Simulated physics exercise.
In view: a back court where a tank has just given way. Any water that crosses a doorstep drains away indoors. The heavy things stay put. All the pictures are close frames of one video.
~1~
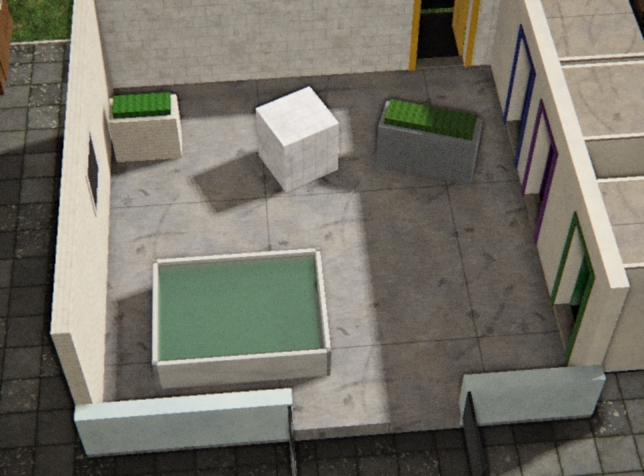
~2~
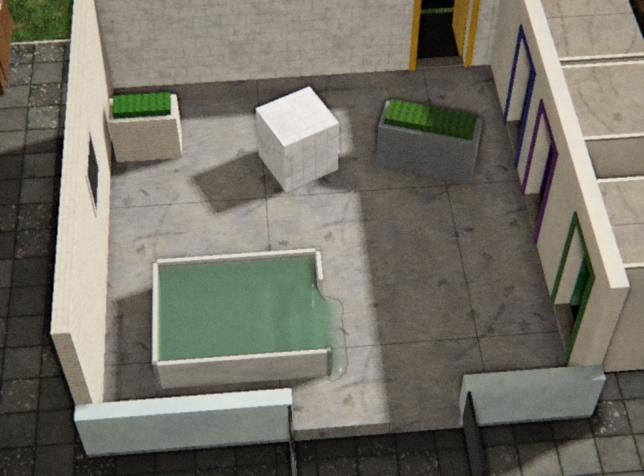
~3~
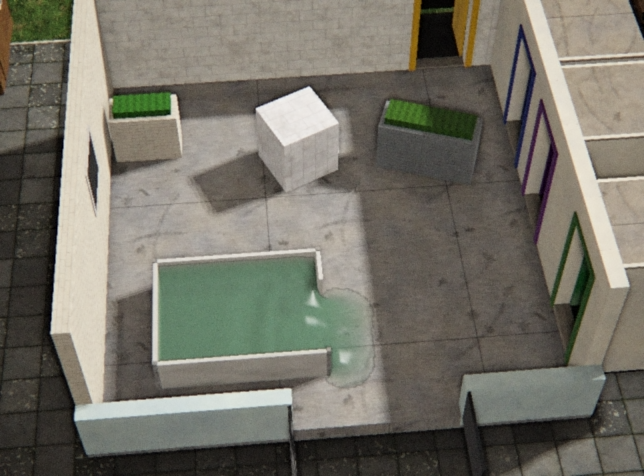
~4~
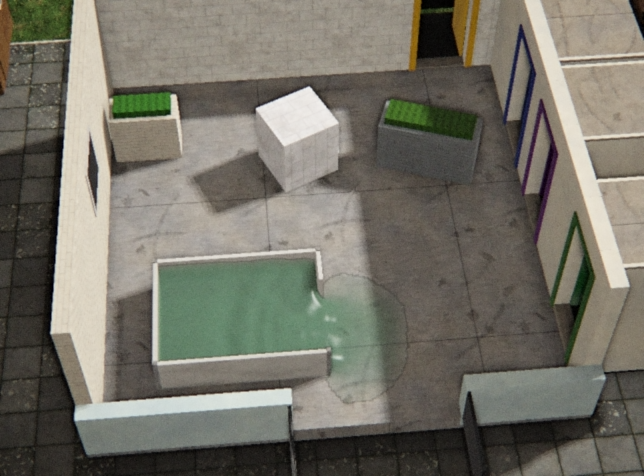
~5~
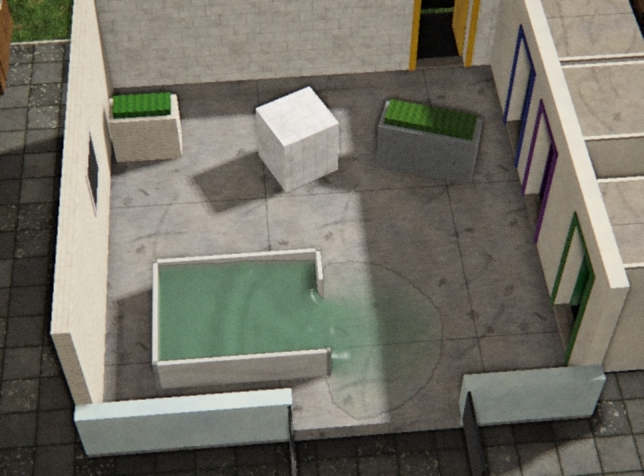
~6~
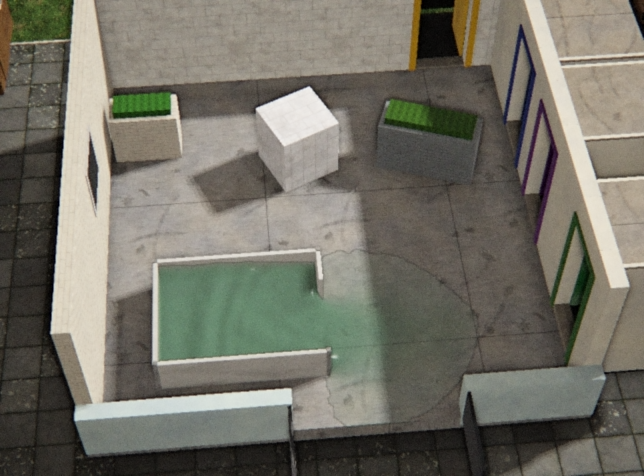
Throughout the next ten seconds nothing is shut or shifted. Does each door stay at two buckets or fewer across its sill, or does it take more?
Taking them in turn: The blue door stays at two or fewer, the purple door takes more, the green door takes more, the yellow door takes more.
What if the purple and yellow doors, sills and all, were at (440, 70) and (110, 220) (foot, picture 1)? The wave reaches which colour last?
It would be the yellow-painted one, I think.
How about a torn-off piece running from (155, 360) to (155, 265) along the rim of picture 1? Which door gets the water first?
Answer: The green one.
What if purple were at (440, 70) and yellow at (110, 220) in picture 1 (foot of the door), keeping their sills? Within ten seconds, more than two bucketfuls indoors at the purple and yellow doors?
Result - purple: Crosses the limit; yellow: Remains below the limit.
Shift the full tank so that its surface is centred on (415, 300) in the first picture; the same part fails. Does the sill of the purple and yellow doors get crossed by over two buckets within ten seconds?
Purple falls short, yellow exceeds the limit.
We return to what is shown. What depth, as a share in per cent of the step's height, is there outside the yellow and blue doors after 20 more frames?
I'd say around 0 and 50 in a hundred.
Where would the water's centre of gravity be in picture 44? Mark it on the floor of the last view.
Centre point: Around (392, 282).
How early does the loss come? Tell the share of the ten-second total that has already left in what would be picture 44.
Estimate: 70 %.
A moment on, water covers 25 % of the floor; the blue door not reached, the purple door not reached, the green door under two buckets in, the yellow door not reached.
Next, water covers 25 % of the floor; the blue door not reached, the purple door wet at the sill, nothing in, the green door over two buckets in, the yellow door not reached.
Then, water covers 30 % of the floor; the blue door wet at the sill, nothing in, the purple door over two buckets in, the green door far over two buckets in, the yellow door not reached.
Later, water covers 45 % of the floor; the blue door under two buckets in, the purple door over two buckets in, the green door far over two buckets in, the yellow door over two buckets in.
In the end, water covers 70 % of the floor; the blue door under two buckets in, the purple door over two buckets in, the green door far over two buckets in, the yellow door over two buckets in.
